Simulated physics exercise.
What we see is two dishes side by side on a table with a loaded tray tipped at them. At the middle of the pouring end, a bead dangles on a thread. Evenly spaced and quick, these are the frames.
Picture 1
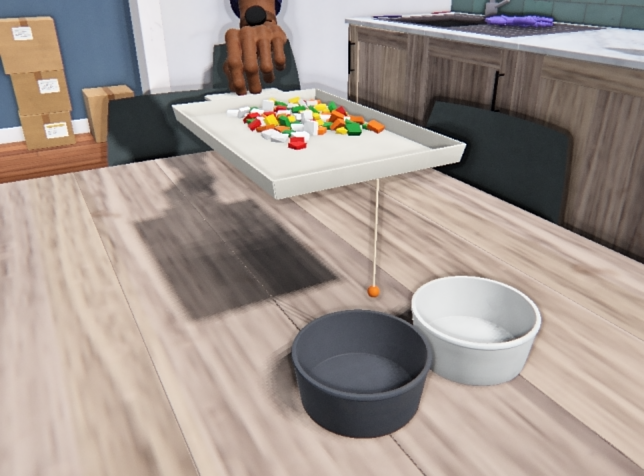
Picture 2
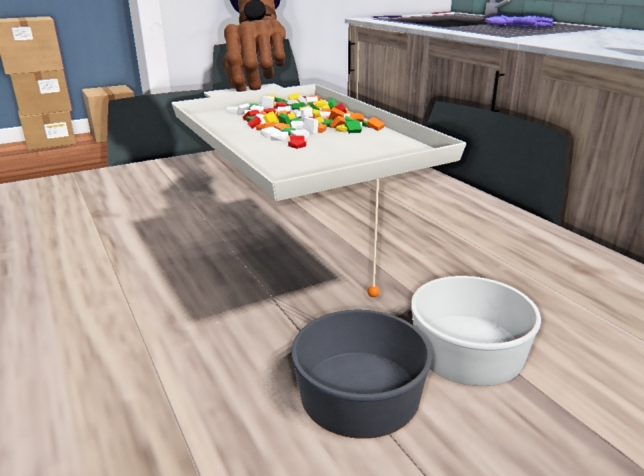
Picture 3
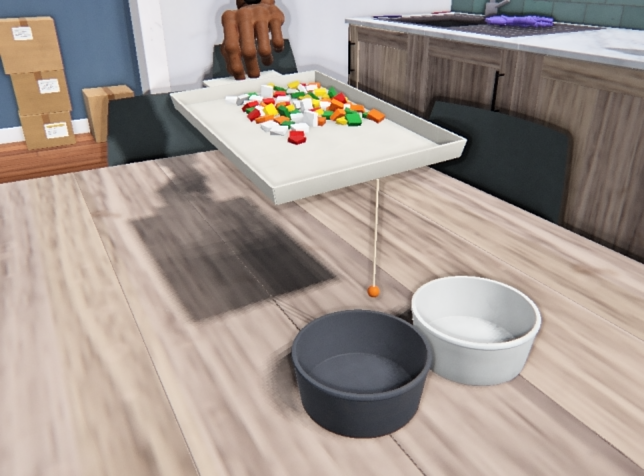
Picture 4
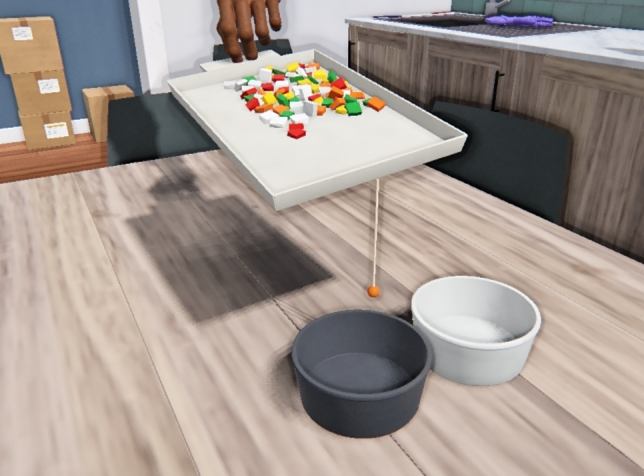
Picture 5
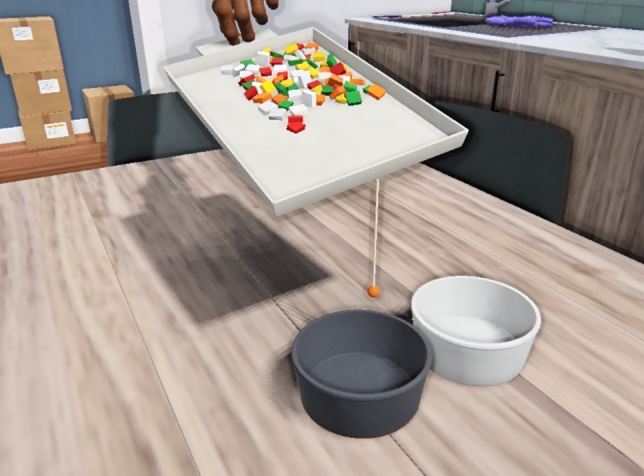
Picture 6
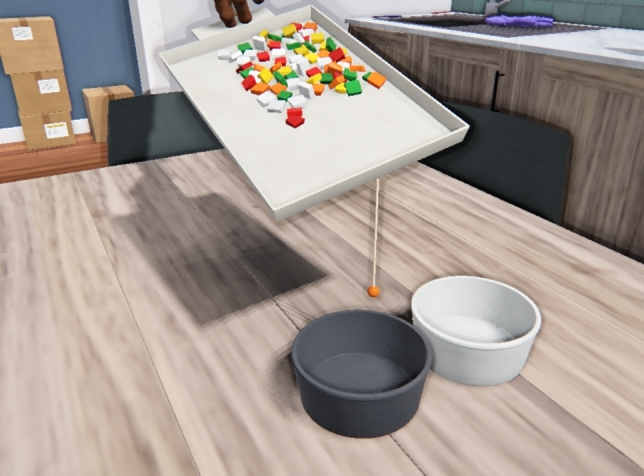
Brown hand raising the far end of a pale tray of colourful tiles, its near edge tilting down at the left corner.
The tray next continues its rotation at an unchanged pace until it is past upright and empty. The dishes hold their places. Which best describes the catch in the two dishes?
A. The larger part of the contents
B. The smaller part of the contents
Answer: B.
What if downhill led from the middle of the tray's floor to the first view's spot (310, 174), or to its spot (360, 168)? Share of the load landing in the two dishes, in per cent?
Respectively close to 50 and 80 in a hundred.
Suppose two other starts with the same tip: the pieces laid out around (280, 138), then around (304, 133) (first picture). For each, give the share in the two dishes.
Around 20 then around 30 per cent.
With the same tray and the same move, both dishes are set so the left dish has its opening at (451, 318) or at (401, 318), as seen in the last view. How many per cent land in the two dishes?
In turn 0 and 0 in a hundred.
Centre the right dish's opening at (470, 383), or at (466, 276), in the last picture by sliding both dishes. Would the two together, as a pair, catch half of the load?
Earlier try a minority share, later try a minority share.
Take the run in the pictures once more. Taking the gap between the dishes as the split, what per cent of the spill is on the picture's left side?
Roughly 100 in a hundred.
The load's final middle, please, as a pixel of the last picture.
Resting centre, last picture - approx. (290, 398).
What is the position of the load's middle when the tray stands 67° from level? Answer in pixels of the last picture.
I'd put the middle close to (284, 210).
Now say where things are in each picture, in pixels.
In the first picture, corners of the pouring end (275, 179) and (461, 144), level; middle of the load (300, 118), mosaic tiles; left dish (399, 409); right dish (517, 358); bead on its thread (373, 292).
In the second picture, corners of the pouring end (275, 181) and (461, 143), level; middle of the load (299, 115).
In the third picture, corners of the pouring end (275, 185) and (461, 139), tipped barely, lowest at the left corner; middle of the load (299, 107).
In the fourth picture, corners of the pouring end (275, 193) and (462, 134), tipped a little, lowest at the left corner; middle of the load (298, 93).
In the fifth picture, corners of the pouring end (276, 199) and (463, 130), tipped clearly, lowest at the left corner; middle of the load (297, 79).
In the sixth picture, corners of the pouring end (276, 206) and (464, 126), tipped clearly, lowest at the left corner; middle of the load (296, 66); left dish (399, 409); right dish (517, 358).
Just after the last frame, tray tipped steeply; the larger part on the tray; roughly a quarter in the air.
A moment on, tray tipped past a quarter turn; about a tenth on the tray; roughly a quarter in the left dish; roughly two thirds outside both; about a tenth in the air.
Further on, tray tipped past a quarter turn; roughly a quarter in the left dish; the larger part outside both.
When it is over, tray tipped past a quarter turn; roughly a quarter in the left dish; not one in the right dish; the larger part outside both.
